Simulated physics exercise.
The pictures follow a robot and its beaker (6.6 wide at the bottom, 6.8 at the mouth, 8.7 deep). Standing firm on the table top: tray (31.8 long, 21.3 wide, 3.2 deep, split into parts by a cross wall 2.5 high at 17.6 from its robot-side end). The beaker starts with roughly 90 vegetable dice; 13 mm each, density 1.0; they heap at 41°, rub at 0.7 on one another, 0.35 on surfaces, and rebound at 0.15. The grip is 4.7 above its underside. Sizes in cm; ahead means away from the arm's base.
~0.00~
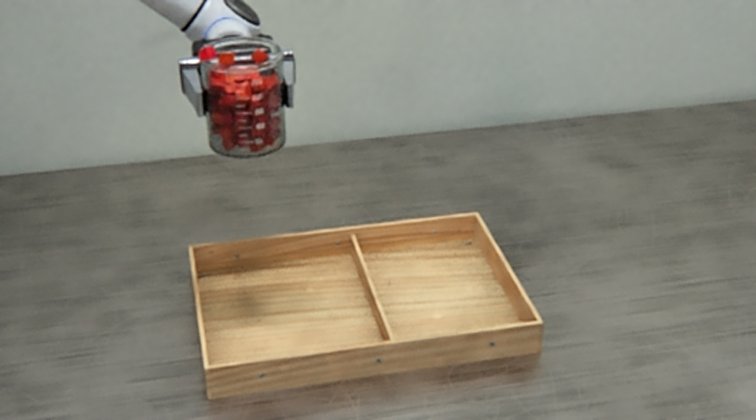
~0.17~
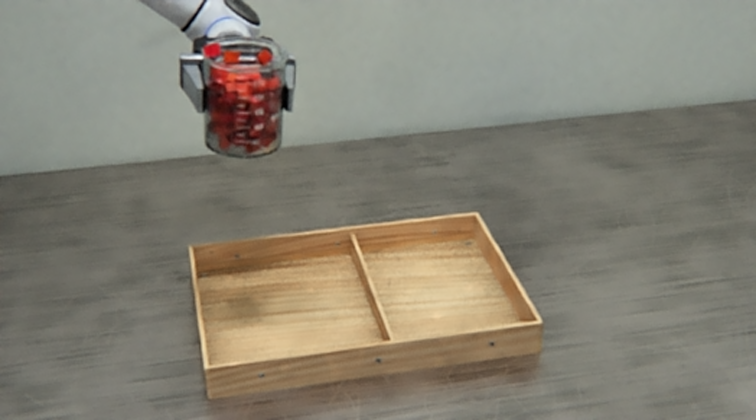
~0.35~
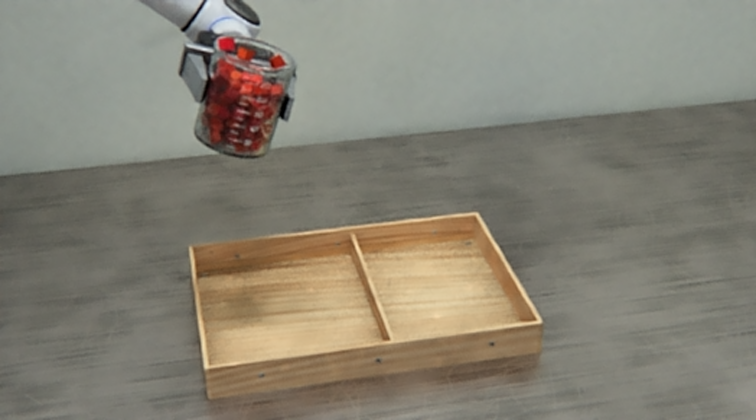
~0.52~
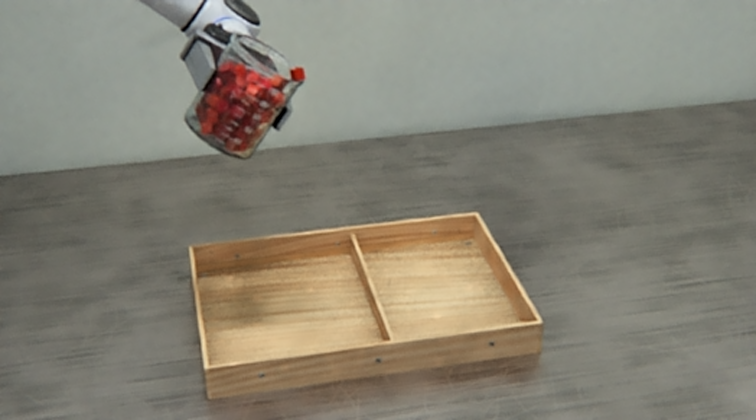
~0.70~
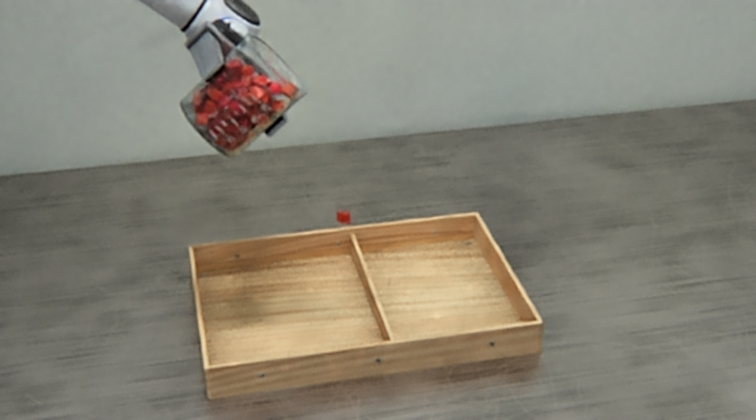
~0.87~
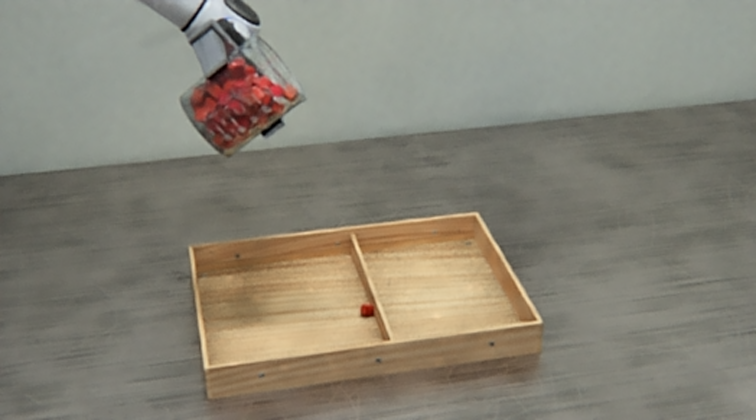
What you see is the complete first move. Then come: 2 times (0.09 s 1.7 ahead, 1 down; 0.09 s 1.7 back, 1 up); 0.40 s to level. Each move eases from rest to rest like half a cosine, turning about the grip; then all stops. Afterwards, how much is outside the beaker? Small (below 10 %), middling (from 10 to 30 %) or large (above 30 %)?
Answer: Small; below 10 % of the vegetable dice finish outside the beaker.
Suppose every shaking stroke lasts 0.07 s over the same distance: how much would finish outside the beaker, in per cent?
In that case some 0 per cent.
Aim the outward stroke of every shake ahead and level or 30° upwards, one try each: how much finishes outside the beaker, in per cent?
Some 5 and 5 per cent.
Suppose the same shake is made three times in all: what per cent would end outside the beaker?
Then about 0 per cent.
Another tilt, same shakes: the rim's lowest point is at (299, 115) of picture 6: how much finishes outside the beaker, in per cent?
Some 0 per cent.
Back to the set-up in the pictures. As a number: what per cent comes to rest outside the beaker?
Roughly 0 per cent.
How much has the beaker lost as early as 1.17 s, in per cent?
Some 0 per cent.
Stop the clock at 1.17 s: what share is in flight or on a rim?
Roughly 0 per cent.
By 1.17 s, tilted 54° forward, highest piece 27 above the table; 88 in the beaker, 1 in the robot-side part.
By 1.48 s, tilted 17° forward, highest piece 28 above the table; 88 in the beaker, 1 in the robot-side part.
By 1.83 s, level, highest piece 28 above the table; 88 in the beaker, 1 in the robot-side part.
By 2.88 s, level, highest piece 28 above the table; 88 in the beaker, 1 in the robot-side part.
Final count, 88 in the beaker, 1 in the robot-side part. That is 1 % outside the beaker.
